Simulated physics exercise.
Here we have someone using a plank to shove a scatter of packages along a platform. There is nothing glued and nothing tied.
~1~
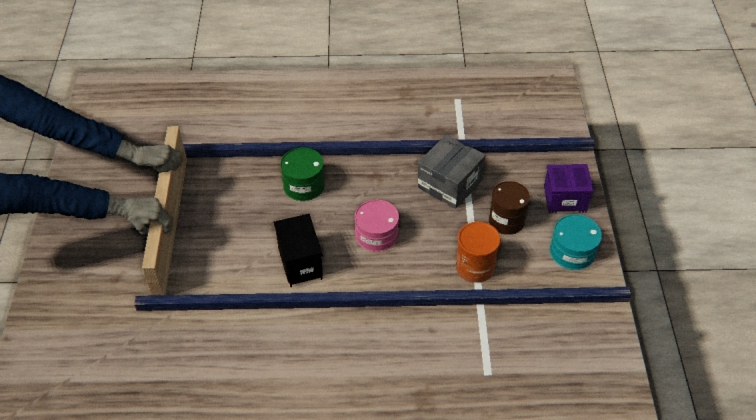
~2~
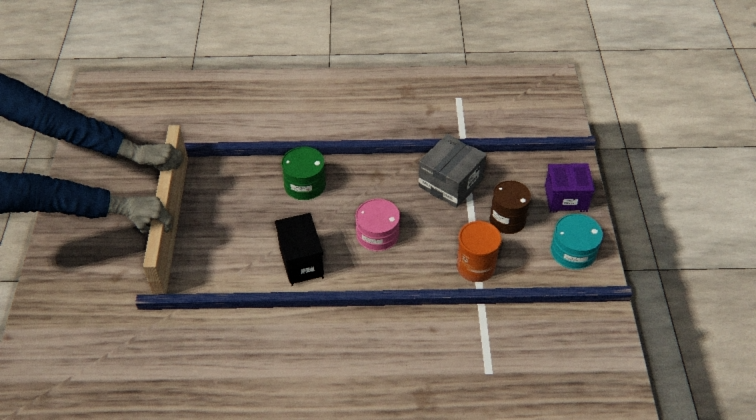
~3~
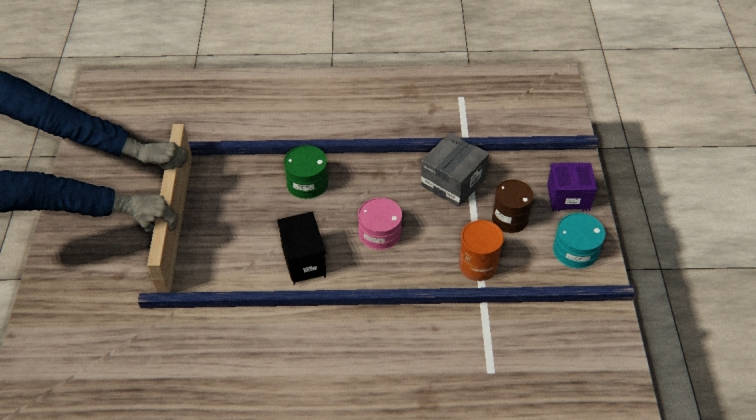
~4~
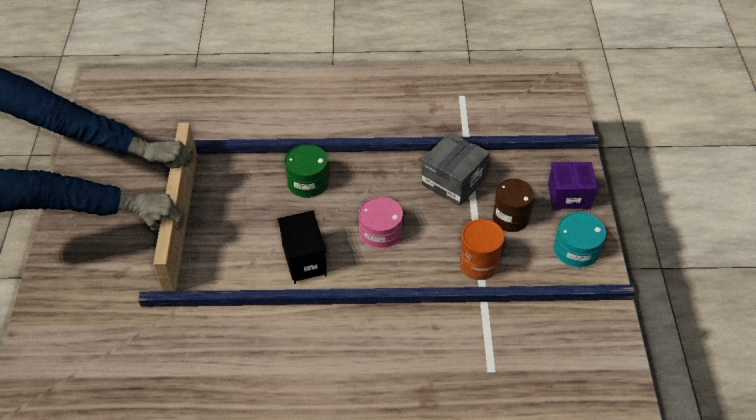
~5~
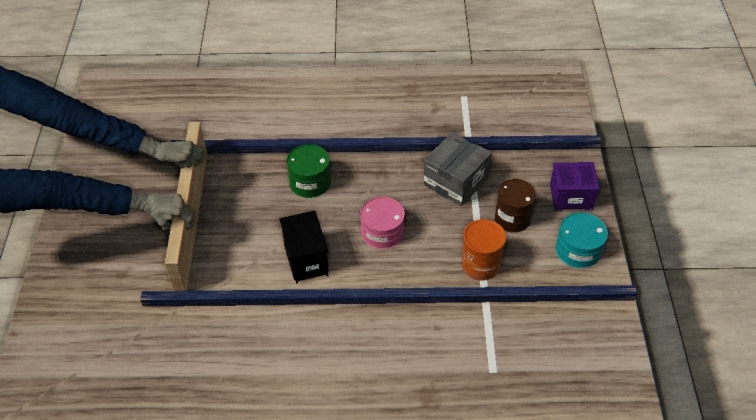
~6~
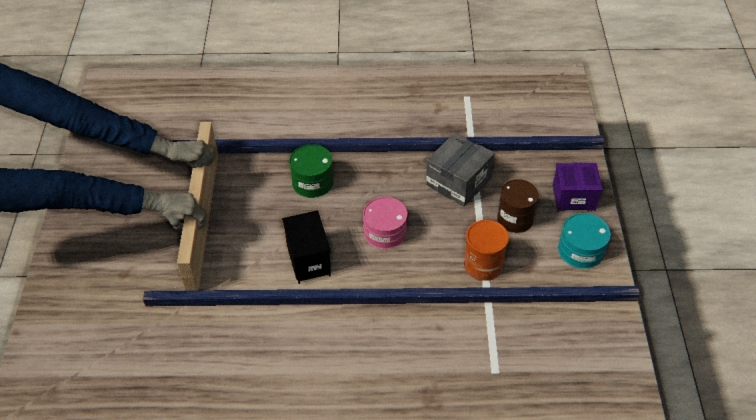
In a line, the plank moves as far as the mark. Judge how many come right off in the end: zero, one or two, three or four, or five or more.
In the end, zero come right off.
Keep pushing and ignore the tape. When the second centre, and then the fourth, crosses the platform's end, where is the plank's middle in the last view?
At roughly (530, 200), then roughly (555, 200).
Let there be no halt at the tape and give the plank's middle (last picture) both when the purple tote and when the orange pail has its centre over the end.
About (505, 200), and about (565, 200) for the other.
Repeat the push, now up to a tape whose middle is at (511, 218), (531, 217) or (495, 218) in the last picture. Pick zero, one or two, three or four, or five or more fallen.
Taking them in turn, just one or two; one to two; zero.
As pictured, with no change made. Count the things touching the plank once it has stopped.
Result: 3 in all.
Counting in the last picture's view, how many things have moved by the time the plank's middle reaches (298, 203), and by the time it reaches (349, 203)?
Counts: 2, 3.
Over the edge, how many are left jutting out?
I get 0.
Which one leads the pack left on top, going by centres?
Nearest at the end: The purple tote.
Early on, none off yet; purple tote at rest near (577, 187); turquoise canister at rest near (584, 241); brown canister at rest near (517, 206).
Finally, the number that fall off is zero.
